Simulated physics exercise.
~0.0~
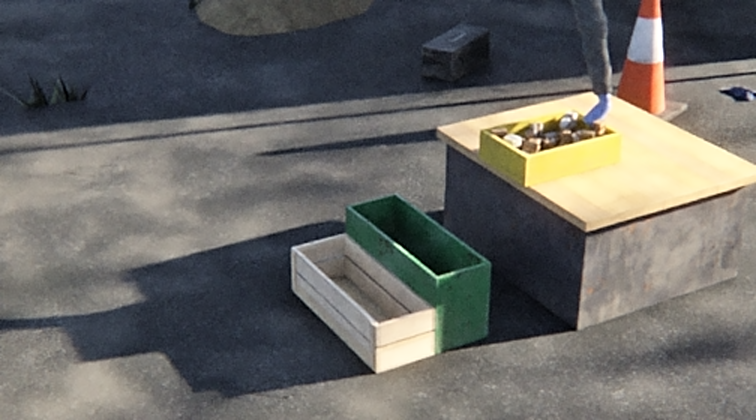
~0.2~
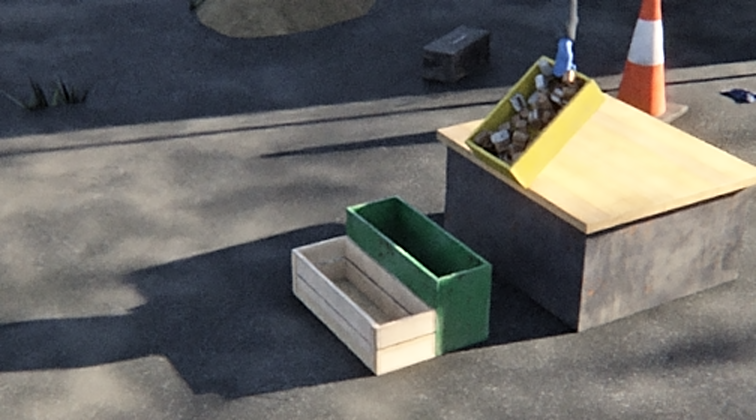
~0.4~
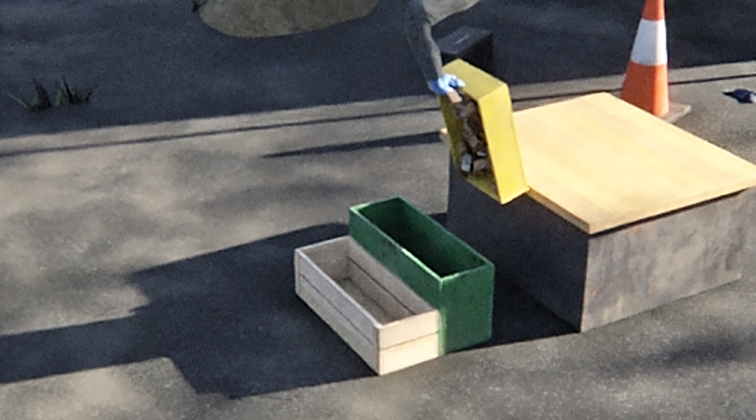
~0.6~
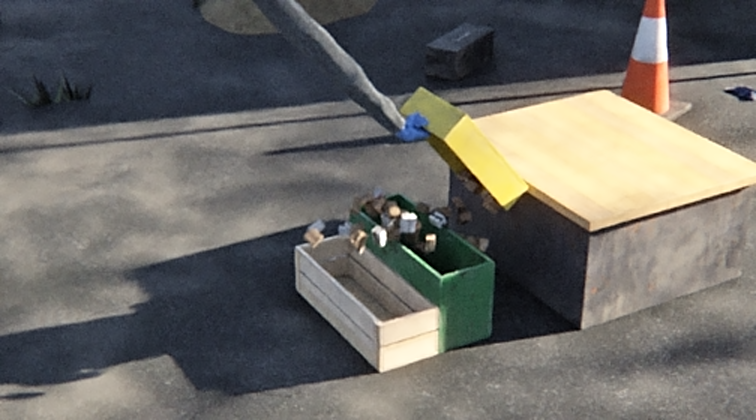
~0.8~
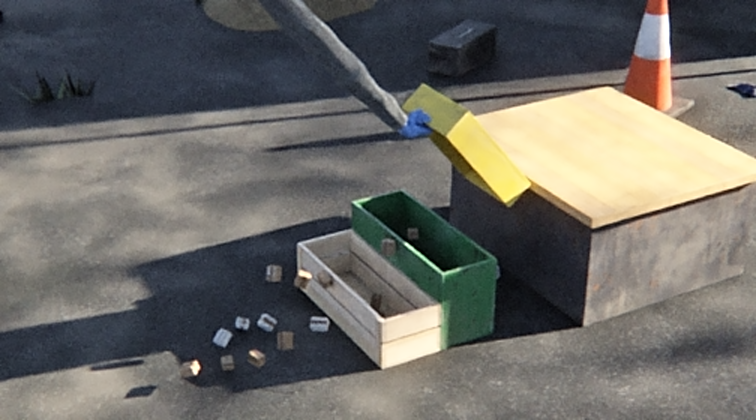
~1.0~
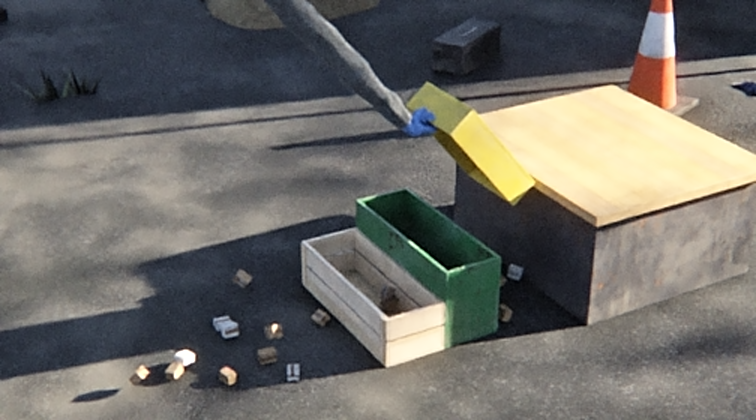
On dark pavement, a gloved hand tips a yellow box, scattering small blocks around two open boxes.
